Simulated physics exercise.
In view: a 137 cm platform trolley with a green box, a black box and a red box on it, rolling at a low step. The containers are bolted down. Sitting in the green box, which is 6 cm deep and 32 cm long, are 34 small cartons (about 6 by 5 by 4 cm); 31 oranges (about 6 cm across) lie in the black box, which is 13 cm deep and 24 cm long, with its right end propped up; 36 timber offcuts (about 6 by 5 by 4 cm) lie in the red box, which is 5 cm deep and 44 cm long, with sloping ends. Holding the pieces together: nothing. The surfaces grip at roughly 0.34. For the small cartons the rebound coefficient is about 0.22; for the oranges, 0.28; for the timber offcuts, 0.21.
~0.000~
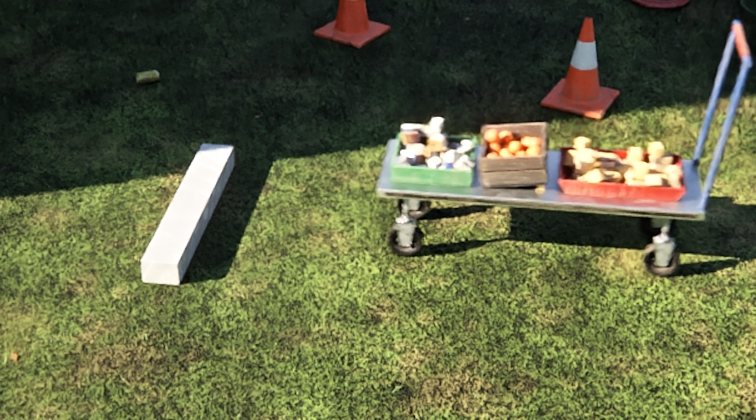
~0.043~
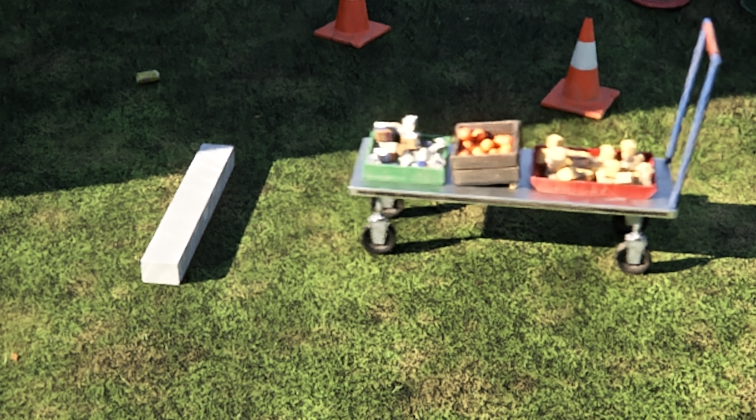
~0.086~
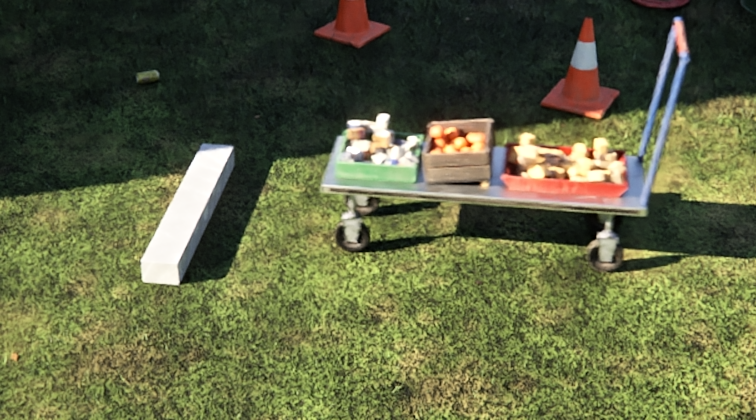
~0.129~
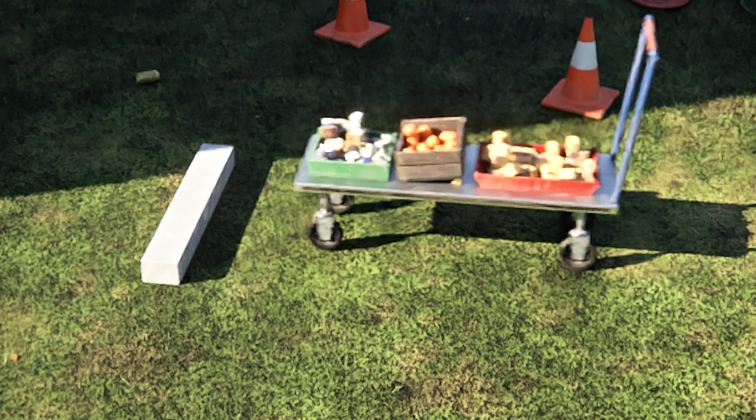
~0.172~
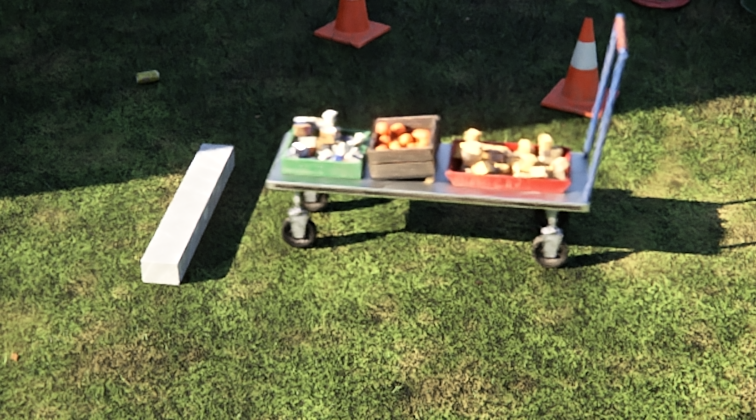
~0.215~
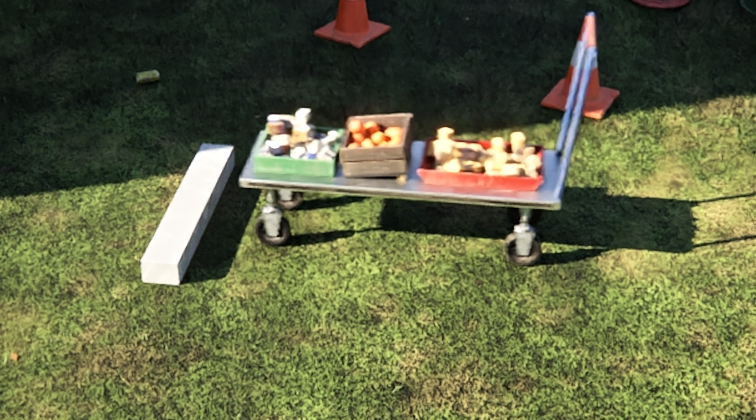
On a sunlit lawn, a platform trolley carrying green, dark and red boxes of small items rolls left towards a white beam.
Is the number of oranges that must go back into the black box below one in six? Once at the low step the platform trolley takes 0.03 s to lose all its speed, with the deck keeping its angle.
Yes, it stays below one in six.
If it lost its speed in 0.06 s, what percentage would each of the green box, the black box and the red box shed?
That way you'd get green box at 30, black box at 10, and red box at 30 percent.
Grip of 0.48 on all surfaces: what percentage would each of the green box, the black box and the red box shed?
In that setup green box sheds 30 percent, black box sheds 10 percent, and red box sheds 30 percent.
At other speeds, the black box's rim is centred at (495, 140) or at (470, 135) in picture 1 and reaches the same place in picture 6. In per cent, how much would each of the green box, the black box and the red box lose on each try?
Losses in order of the tries would be green box 20 and 20 %, black box 0 and 0 %, red box 20 and 20 %.
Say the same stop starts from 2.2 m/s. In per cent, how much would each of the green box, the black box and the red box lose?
Then the green box sheds 20 per cent of its load, the black box 0 per cent, and the red box 20 per cent.
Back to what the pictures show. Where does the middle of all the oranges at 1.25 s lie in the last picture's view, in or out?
Near (315, 143).
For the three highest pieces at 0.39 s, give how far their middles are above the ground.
About 56 cm.
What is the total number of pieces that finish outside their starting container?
25 or so.
After 0.29 s, the wheels strike.
After 0.39 s, the green box is down by 6 of 34, the black box has all 31 and the red box is down by 5 of 36.
After 0.51 s, the green box is down by 9 of 34, the black box is down by 1 of 31 and the red box is down by 6 of 36.
After 0.74 s, the green box is down by 10 of 34, the black box is down by 1 of 31 and the red box is down by 12 of 36.
When it is over (at 1.25 s), the green box is down by 10 of 34, the black box is down by 1 of 31 and the red box is down by 14 of 36. Asked share, 1 of 31, 3 per cent.
